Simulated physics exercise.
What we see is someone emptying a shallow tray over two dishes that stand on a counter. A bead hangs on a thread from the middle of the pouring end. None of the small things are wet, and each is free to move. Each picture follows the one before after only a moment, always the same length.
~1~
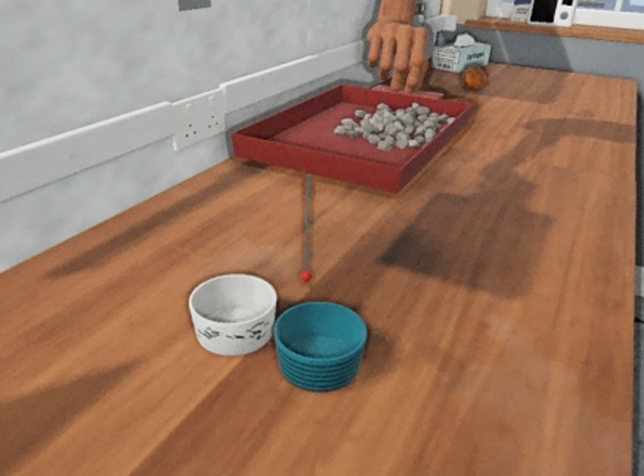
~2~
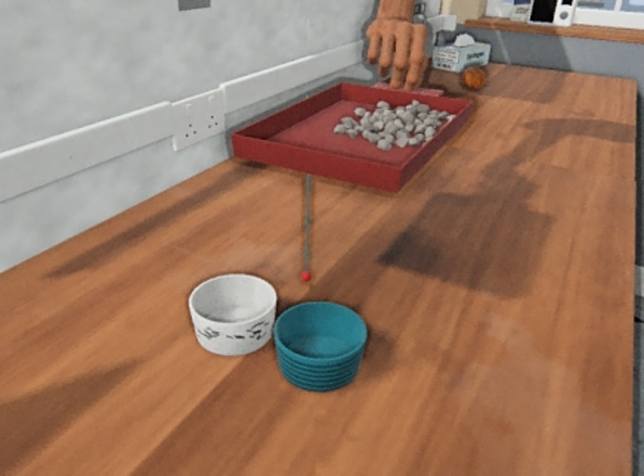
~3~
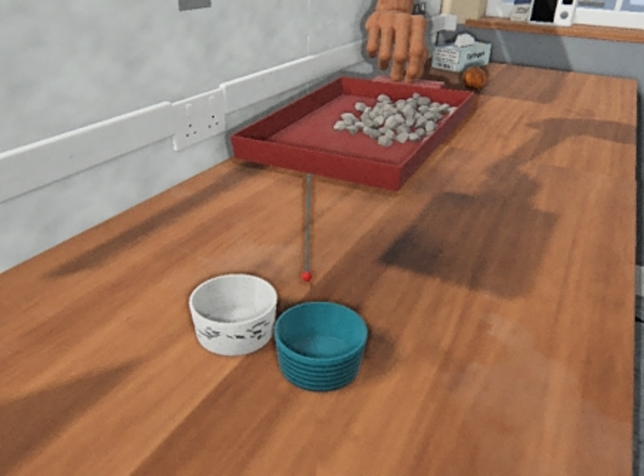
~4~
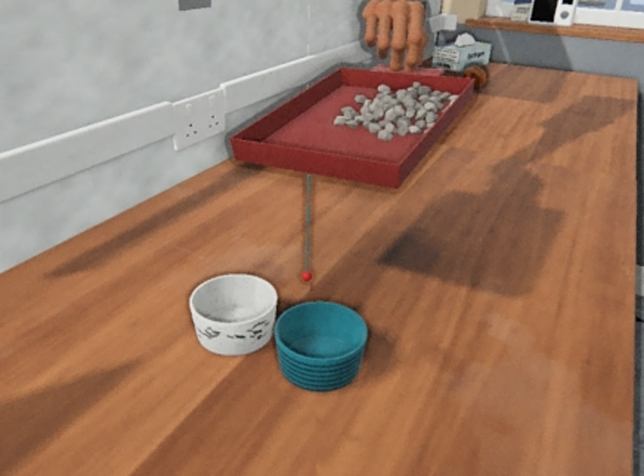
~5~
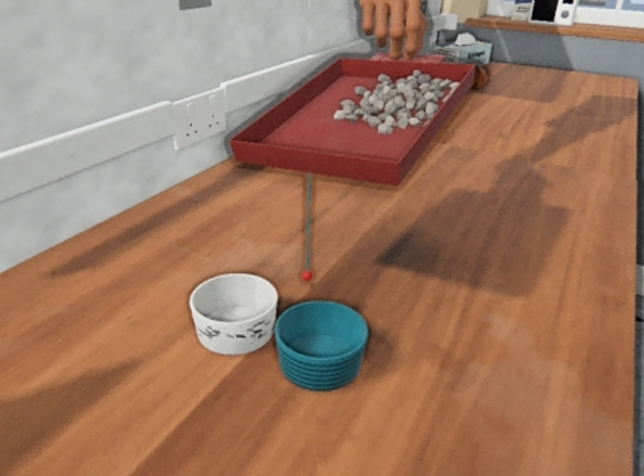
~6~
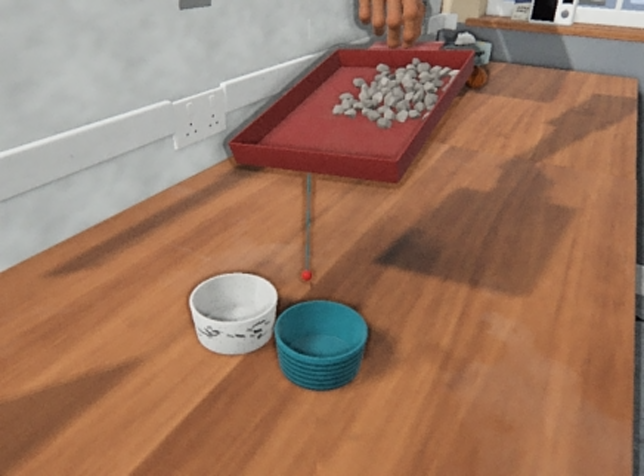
A red tray of pale grey gravel is held above a wooden counter by a hand at its far end, seen from slightly above, with a pale wall and socket at left. Below it stand a white patterned dish and, to its right, a teal one, with a red bead hanging behind them. The hand slowly raises the far end, tilting the tray slightly, while the camera stays still.
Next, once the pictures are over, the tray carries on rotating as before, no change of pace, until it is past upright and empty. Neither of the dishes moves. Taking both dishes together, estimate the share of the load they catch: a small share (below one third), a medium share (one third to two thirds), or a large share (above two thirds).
They catch a medium share of it.
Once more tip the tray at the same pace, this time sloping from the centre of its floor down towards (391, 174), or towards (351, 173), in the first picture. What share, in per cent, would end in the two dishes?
In order: About 0, then 50 percent.
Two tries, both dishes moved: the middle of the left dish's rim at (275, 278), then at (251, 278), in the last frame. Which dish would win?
Case one: The leftmost one; case two: The leftmost one.
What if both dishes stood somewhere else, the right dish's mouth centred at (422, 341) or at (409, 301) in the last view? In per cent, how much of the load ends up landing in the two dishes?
Close to 0 in a hundred, then close to 0 in a hundred.
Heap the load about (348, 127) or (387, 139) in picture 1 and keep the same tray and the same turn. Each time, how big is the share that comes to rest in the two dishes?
Around 60 then around 70 per cent.
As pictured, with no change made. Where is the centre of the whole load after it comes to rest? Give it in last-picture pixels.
Somewhere around (221, 312) in the final view.
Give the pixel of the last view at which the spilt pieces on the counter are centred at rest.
Roughly at (201, 296).
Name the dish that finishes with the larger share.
Fuller at the end: The leftward dish.
Soon after the last picture, tray tipped steeply; all on the tray.
A little later, tray tipped right over; about half on the tray; a small part in the left dish; about a quarter outside both.
Later still, tray tipped past a quarter turn; about half in the left dish; about half outside both; a small part in the air.
At rest, tray tipped past a quarter turn; none in the right dish; about half in the left dish; about half outside both.
